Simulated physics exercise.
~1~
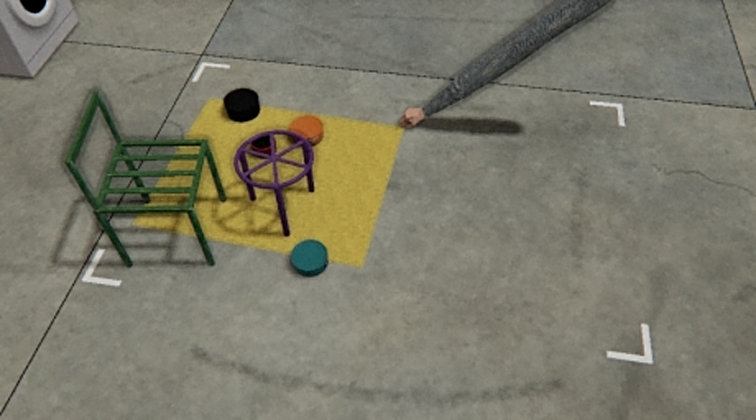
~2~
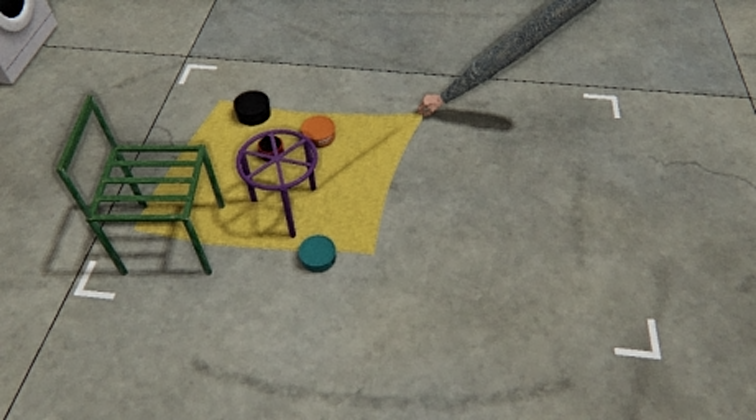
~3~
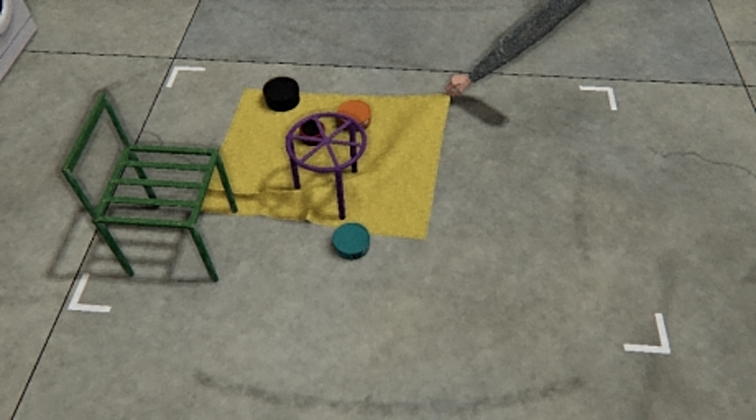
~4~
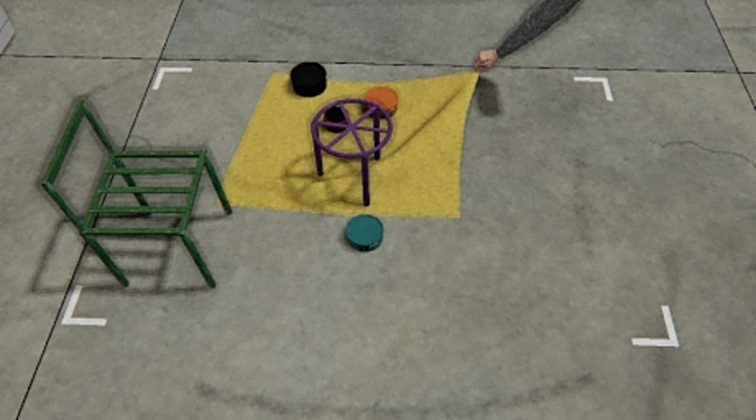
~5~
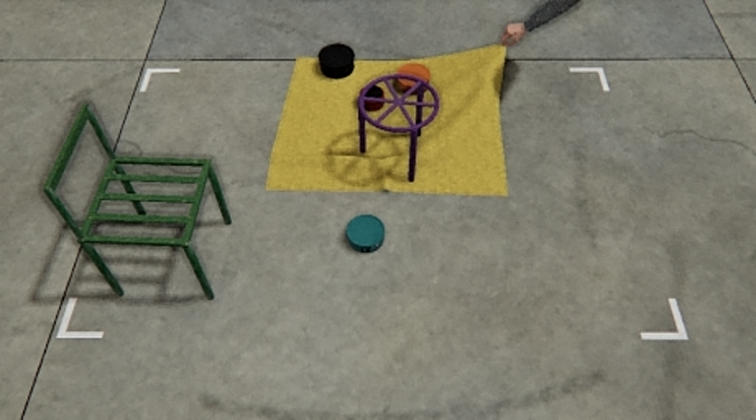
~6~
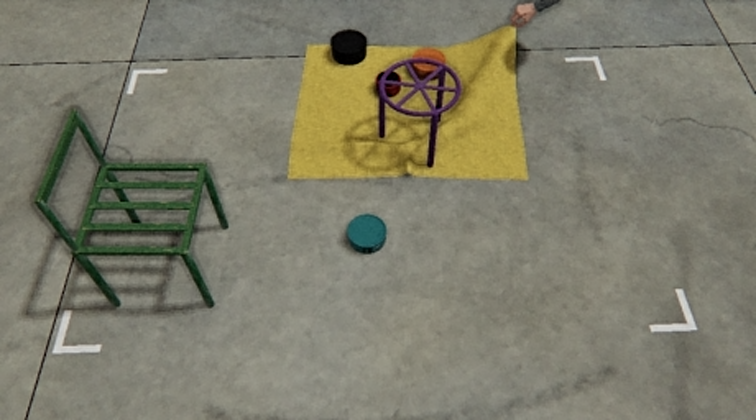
On a utility-room floor, a hand drags a yellow rug away, carrying stool, black and orange bins, leaving teal bin and chair behind.
